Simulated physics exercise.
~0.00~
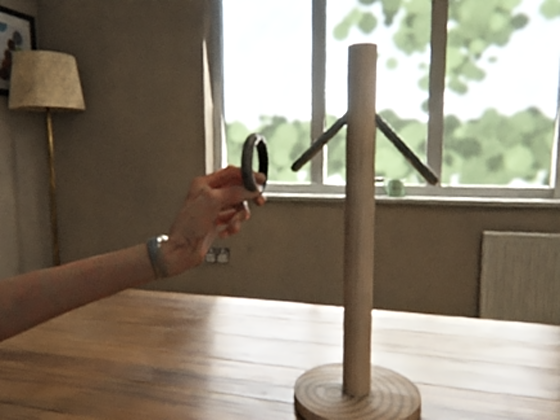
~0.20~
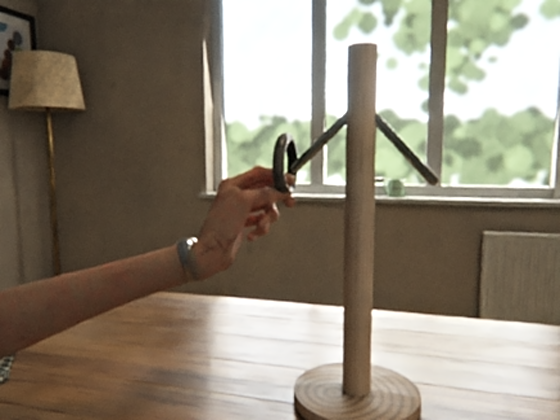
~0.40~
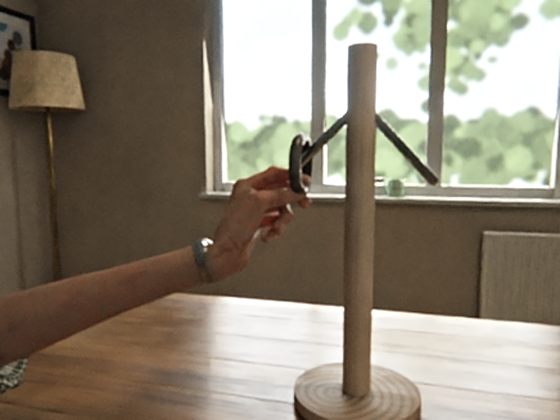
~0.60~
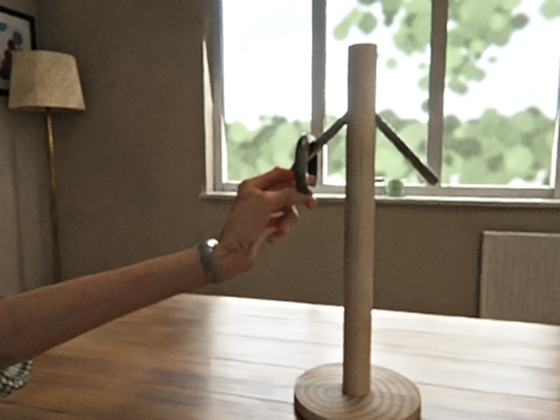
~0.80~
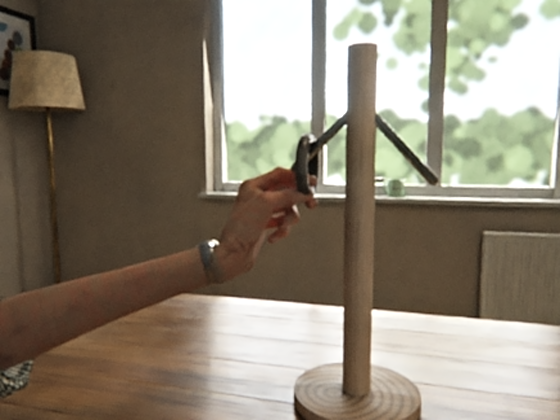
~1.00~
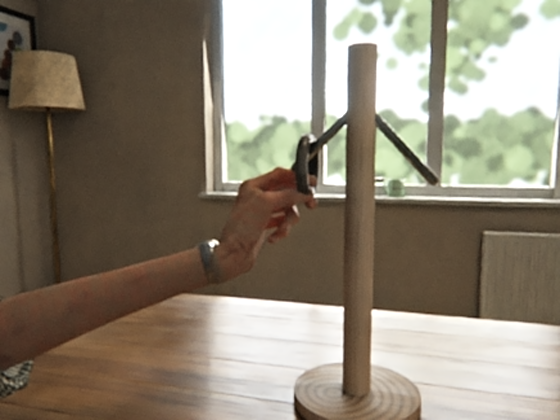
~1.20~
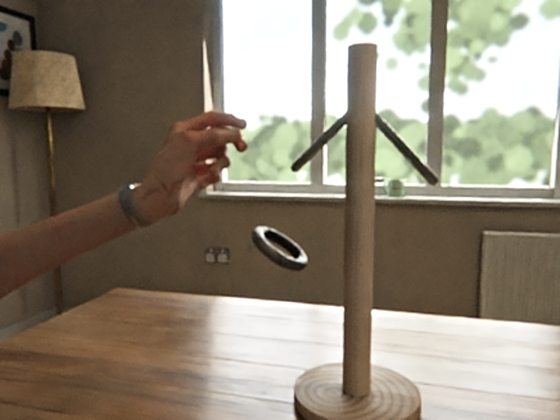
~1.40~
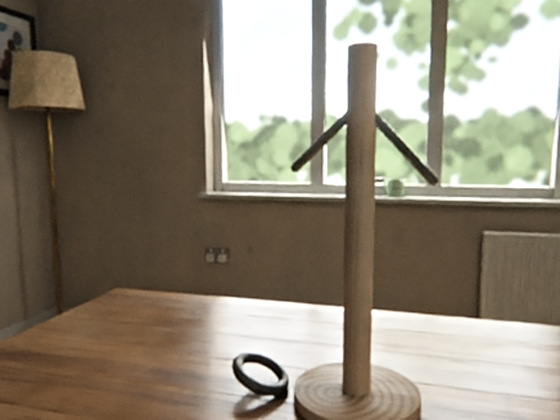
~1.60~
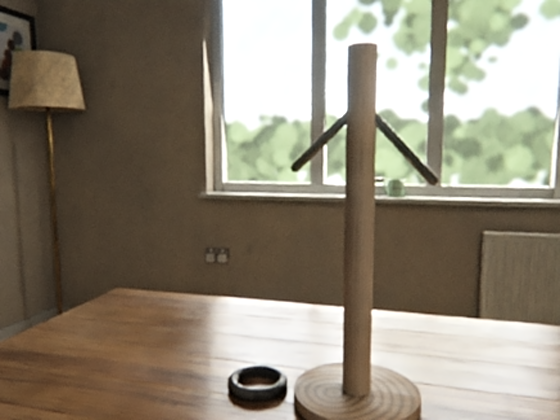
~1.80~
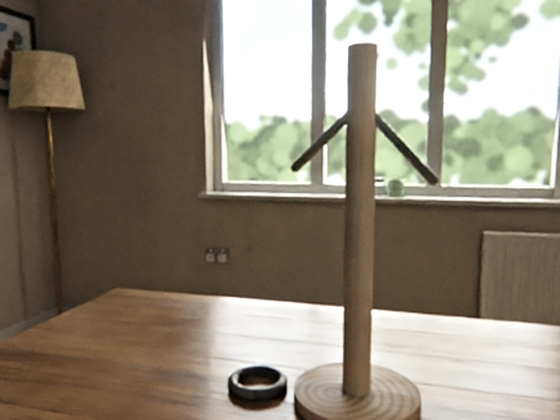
At a wooden table by a bright window, a hand moved a dark ring right and held it at the downward-sloping left peg of a wooden stand, then let go and drew back, and the ring slipped off, dropped and settled flat beside the base.
